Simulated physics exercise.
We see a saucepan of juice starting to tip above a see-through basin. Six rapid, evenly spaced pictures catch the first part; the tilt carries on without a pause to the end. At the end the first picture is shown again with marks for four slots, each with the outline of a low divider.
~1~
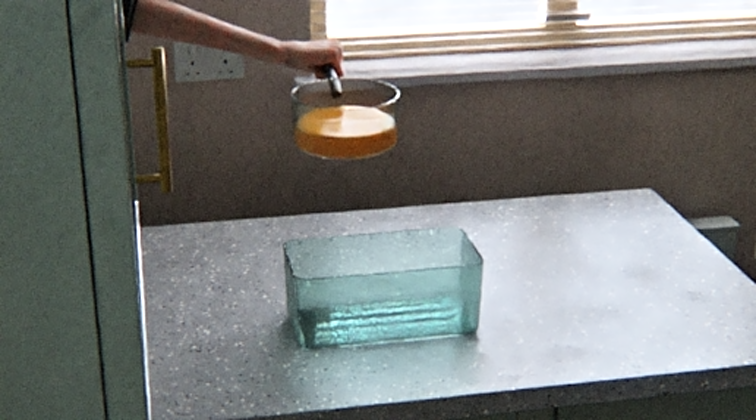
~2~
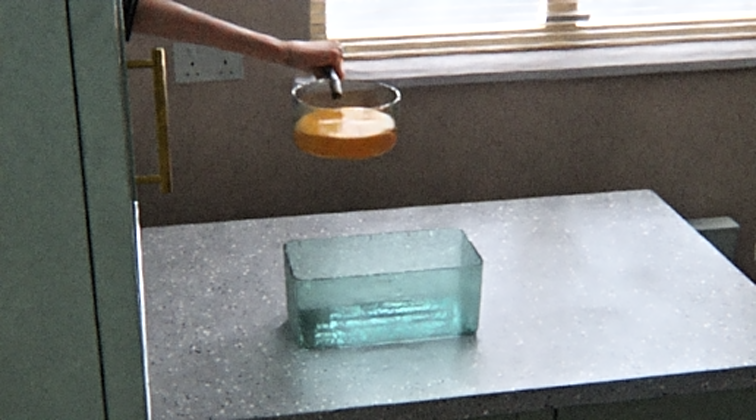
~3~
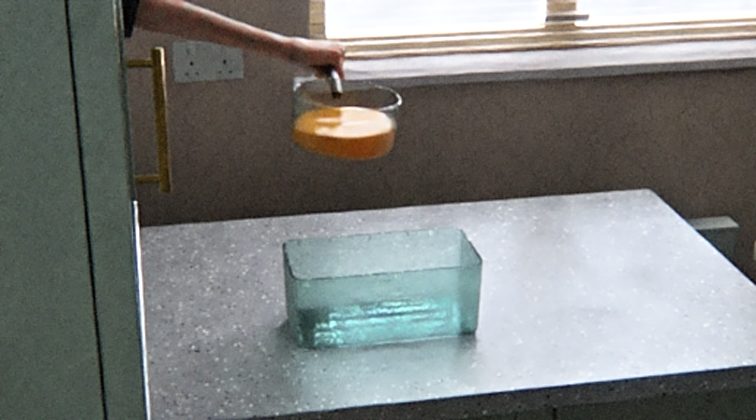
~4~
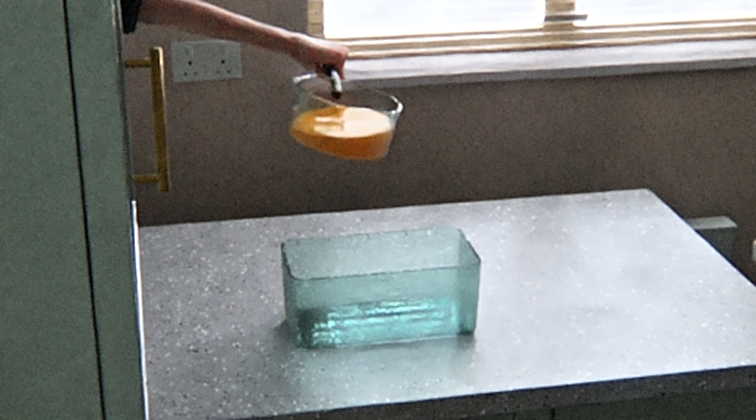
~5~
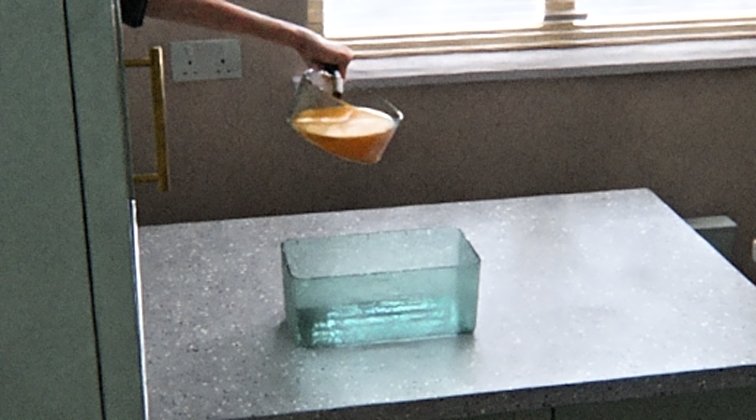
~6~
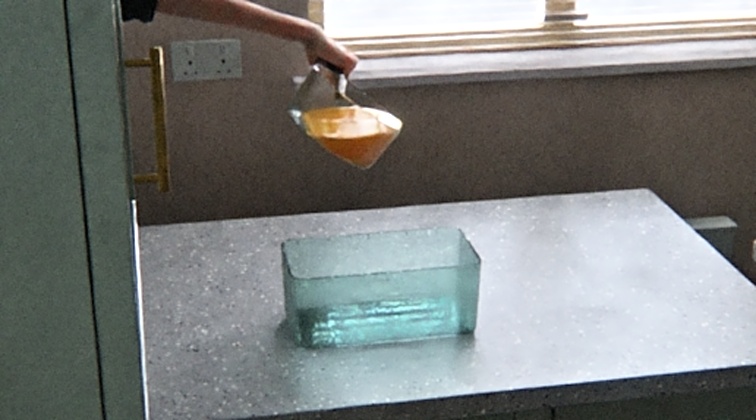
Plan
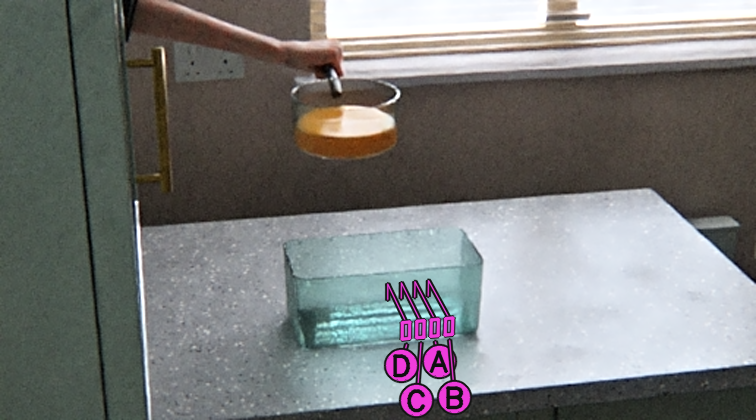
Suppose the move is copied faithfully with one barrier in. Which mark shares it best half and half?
Use slot A.
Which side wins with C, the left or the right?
More ends on the right.
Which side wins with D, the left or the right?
The right side.
On the marked copy, A at (435, 341); B at (449, 340); C at (421, 342); D at (406, 344).
With A, about 49 % ends left of the wall and 50 % right of it.
With B, about 73 % ends left of the wall and 25 % right of it.
With C, about 31 % ends left of the wall and 68 % right of it.
With D, about 19 % ends left of the wall and 79 % right of it.
